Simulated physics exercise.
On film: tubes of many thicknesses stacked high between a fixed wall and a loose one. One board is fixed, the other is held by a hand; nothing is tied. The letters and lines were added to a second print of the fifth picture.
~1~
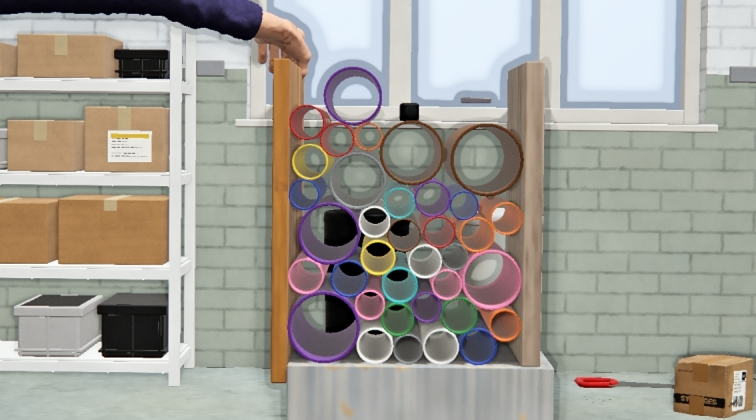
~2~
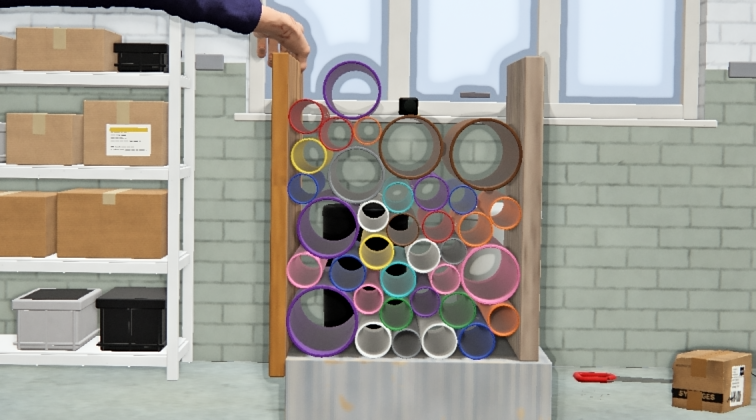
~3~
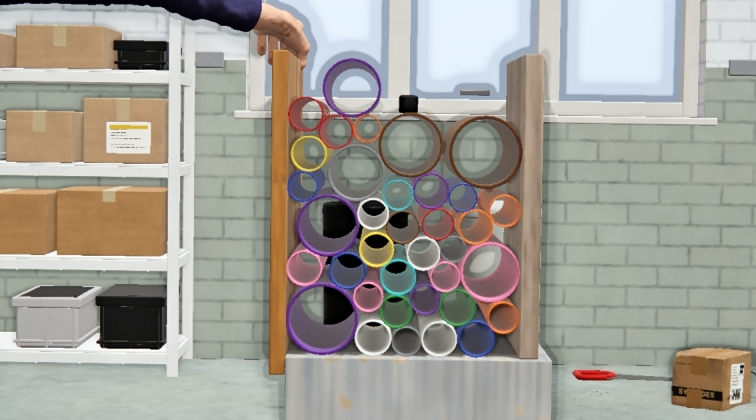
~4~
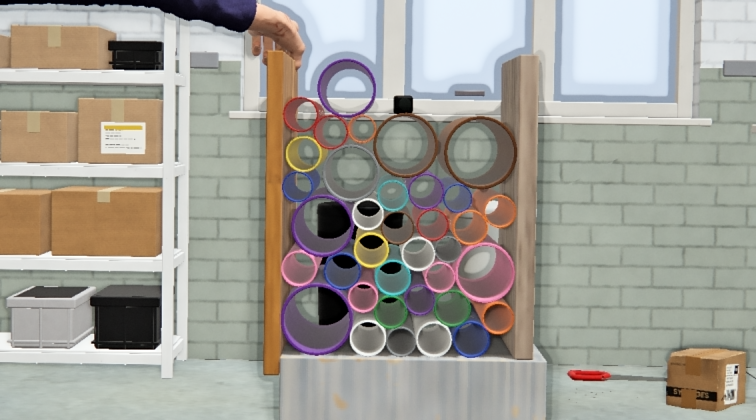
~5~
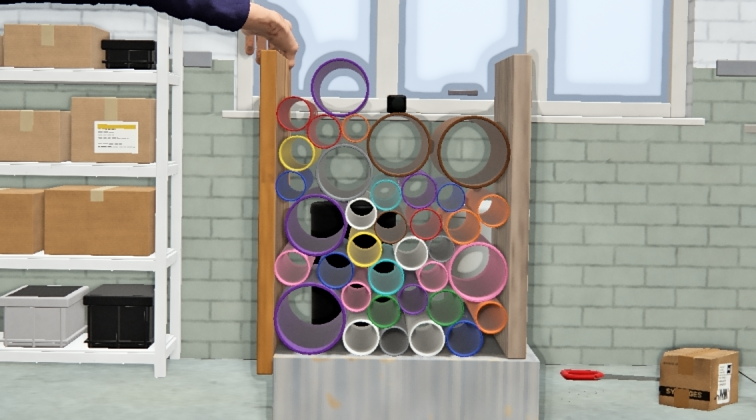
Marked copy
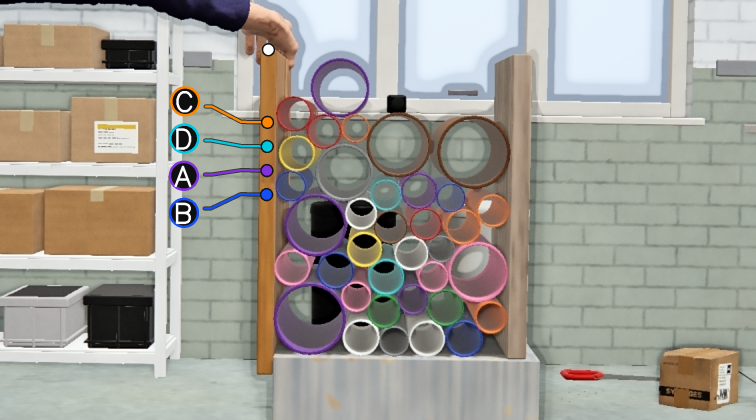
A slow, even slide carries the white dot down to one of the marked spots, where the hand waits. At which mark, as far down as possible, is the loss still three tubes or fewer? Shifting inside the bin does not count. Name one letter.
At most to B.
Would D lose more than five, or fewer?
At D, fewer than five.
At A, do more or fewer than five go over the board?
Fewer than five.
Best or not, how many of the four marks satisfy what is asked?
The number is four.
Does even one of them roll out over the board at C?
No, at C.
On the marked copy, A at (267, 171); B at (267, 195); C at (268, 123); D at (267, 147); the white dot at (269, 50).
With B. Early on, top of the board (276, 114).
Further on, top of the board (275, 187).
At the end, top of the board (275, 195), two out over the board.
As for the rest, A two out over the board; C none out over the board; D one out over the board.
